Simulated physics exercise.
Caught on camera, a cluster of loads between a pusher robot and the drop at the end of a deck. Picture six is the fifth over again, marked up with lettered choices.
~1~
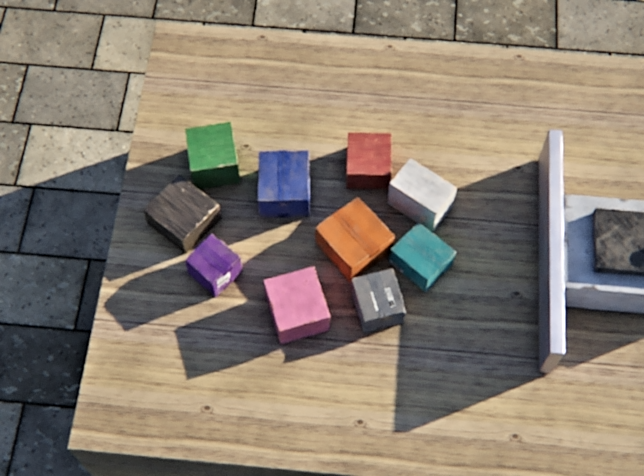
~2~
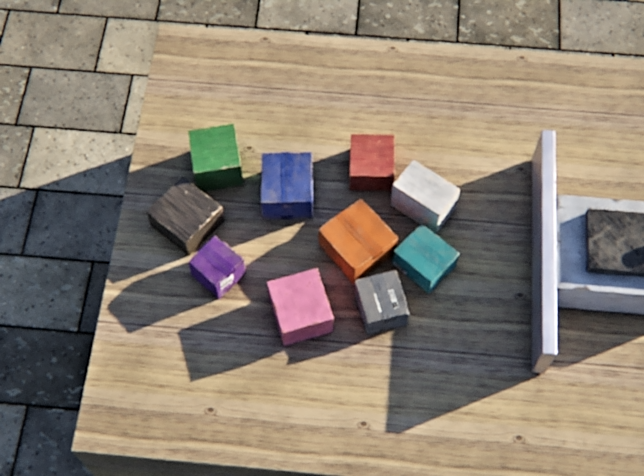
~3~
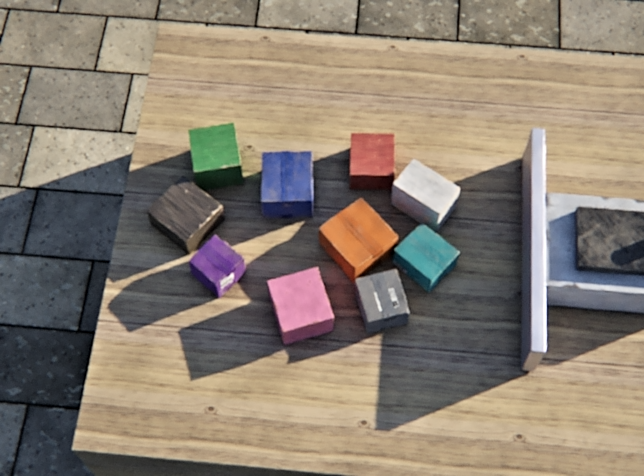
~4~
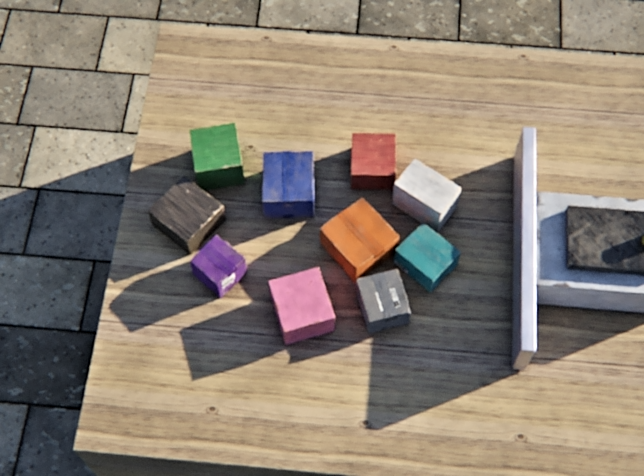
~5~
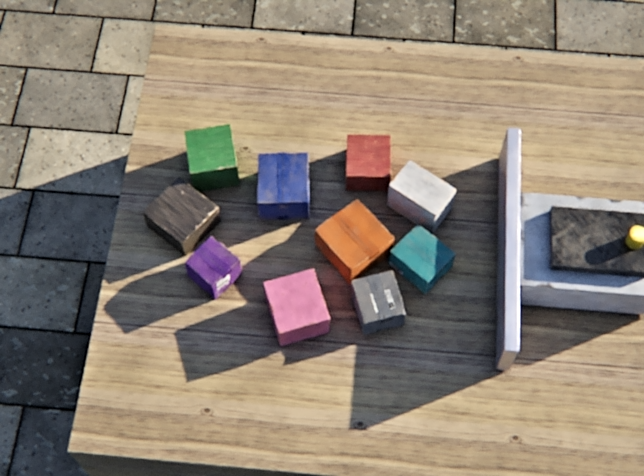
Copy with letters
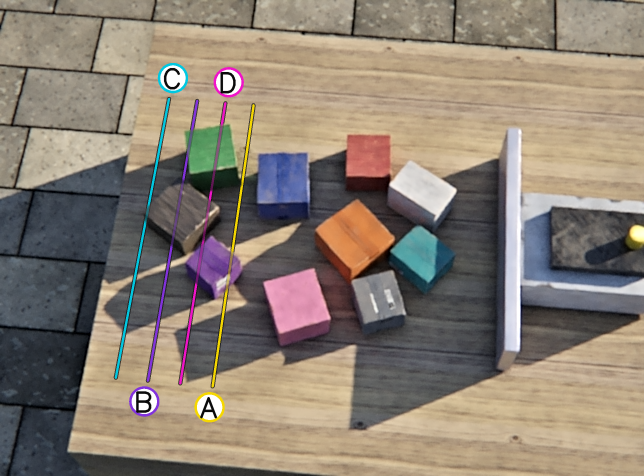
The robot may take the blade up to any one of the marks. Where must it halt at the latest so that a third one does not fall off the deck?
Line D.
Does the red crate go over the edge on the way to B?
By then, no.
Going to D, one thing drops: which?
The black crate goes over.
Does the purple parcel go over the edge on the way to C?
Yes.
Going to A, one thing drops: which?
The black crate.
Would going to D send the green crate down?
By then, no.
On the marked copy, A at (235, 236); B at (174, 231); C at (144, 229); D at (204, 234).
Following D. Soon after the start, robot (479, 231); grey parcel (355, 308); blue box (275, 180).
Later, robot (367, 222); black crate (155, 210); green crate (175, 131).
In the end, robot (281, 215); black crate over the edge; orange box (125, 223); one fallen.
As for the rest, A is within the limit but short; B drops five; C drops five.
